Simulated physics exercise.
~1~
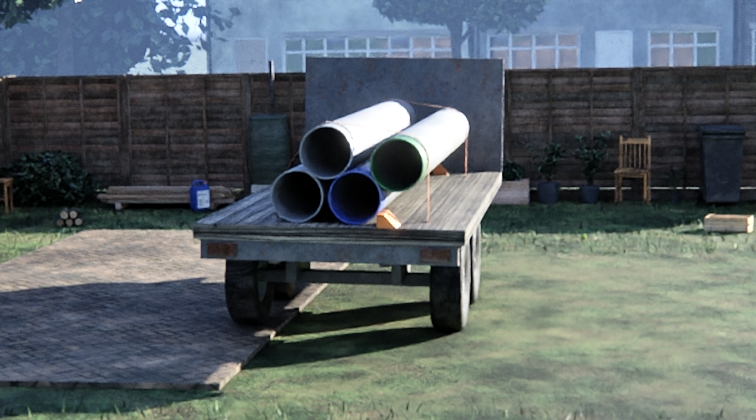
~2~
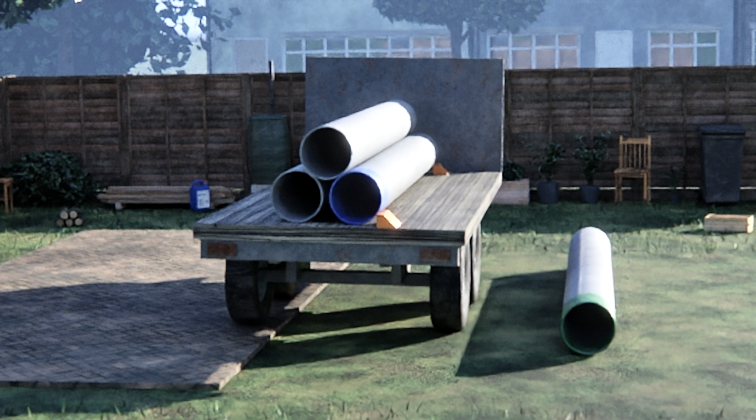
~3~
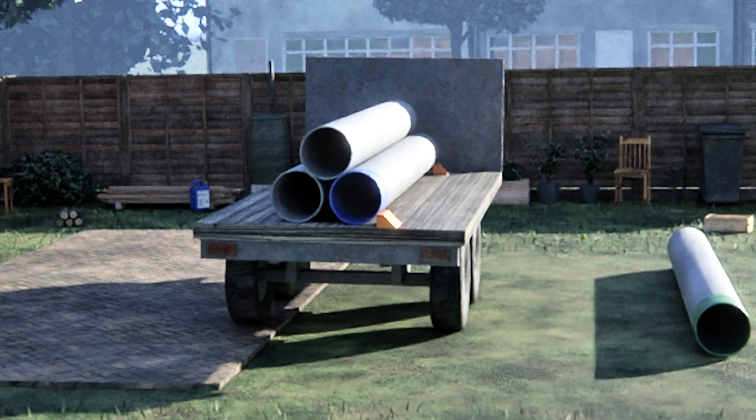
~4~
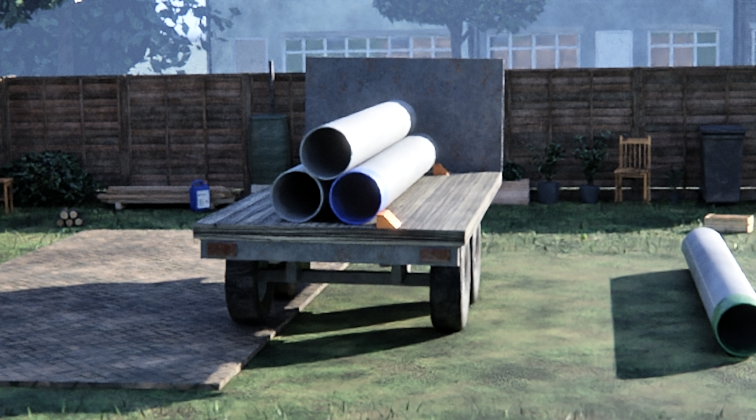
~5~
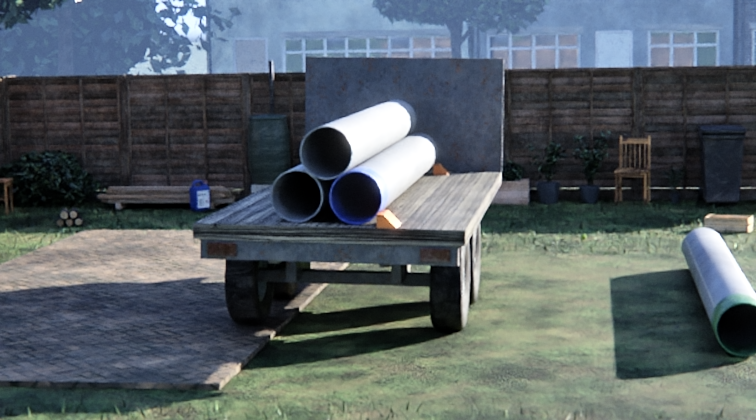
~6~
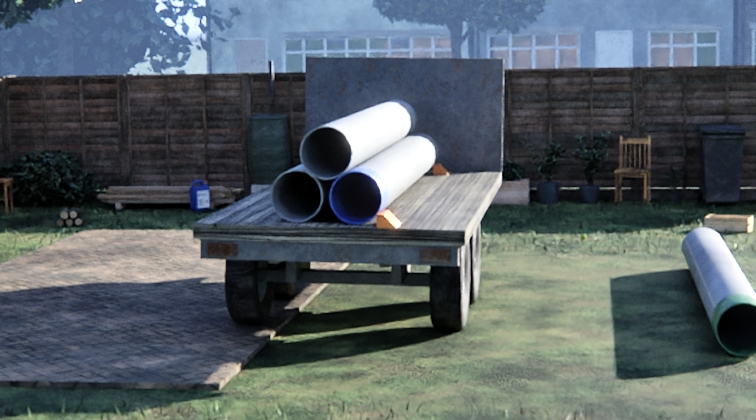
A flatbed farm trailer stood in a yard with four pipes stacked on its deck, and the green-rimmed one dropped off the right side, rolled away across the grass and came to rest, while the blue-rimmed pipe and two others stayed aboard.
